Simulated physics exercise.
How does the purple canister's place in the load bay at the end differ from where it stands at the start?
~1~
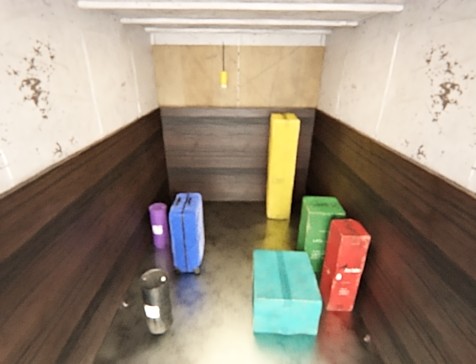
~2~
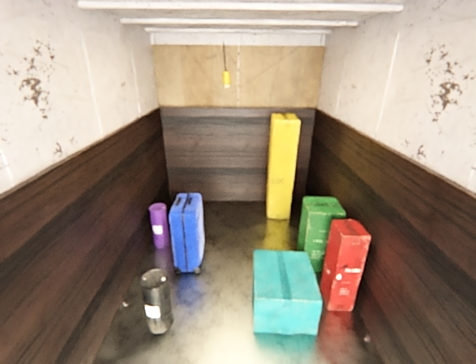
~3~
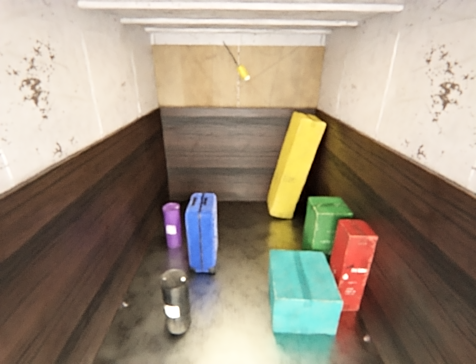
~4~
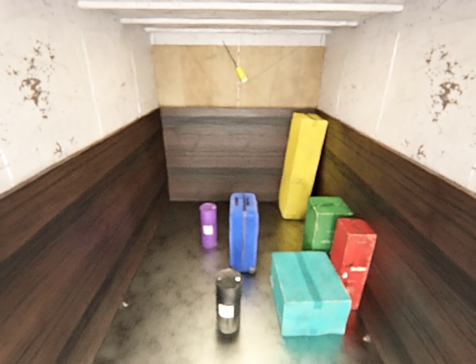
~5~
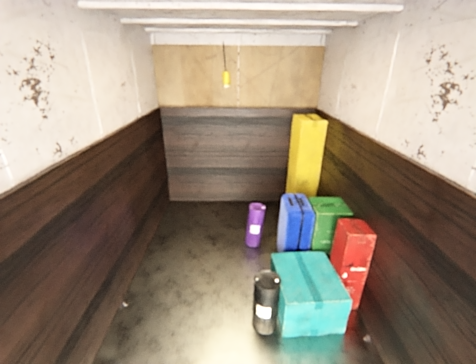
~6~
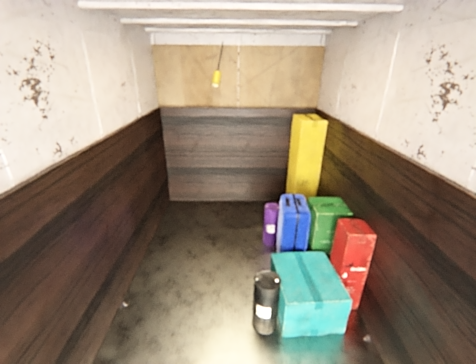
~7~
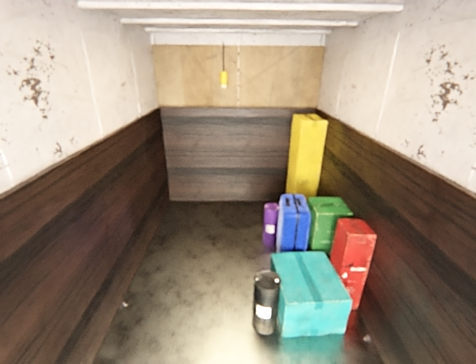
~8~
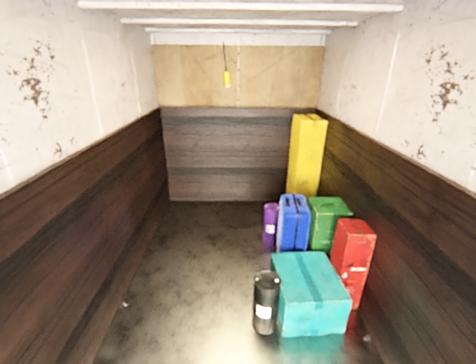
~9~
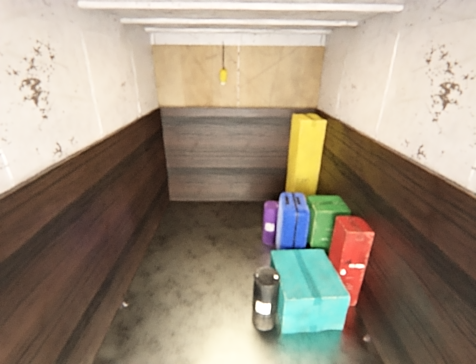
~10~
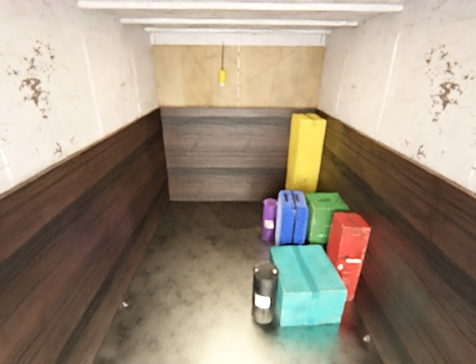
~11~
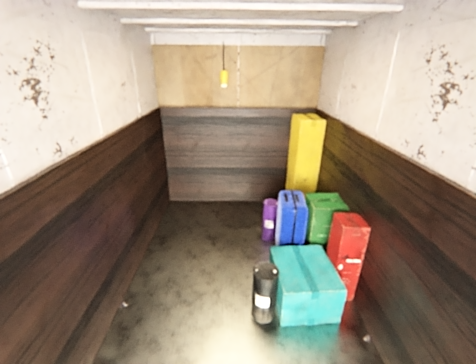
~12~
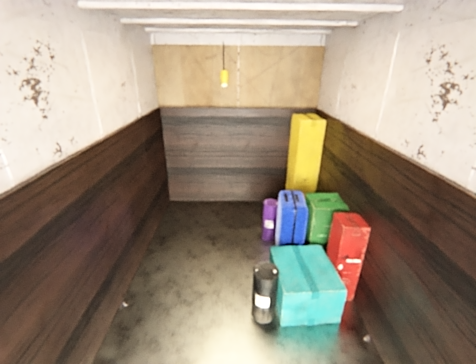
At the start it stands near the left wall, and by the end it is right of the middle of the bay, close beside the blue case.
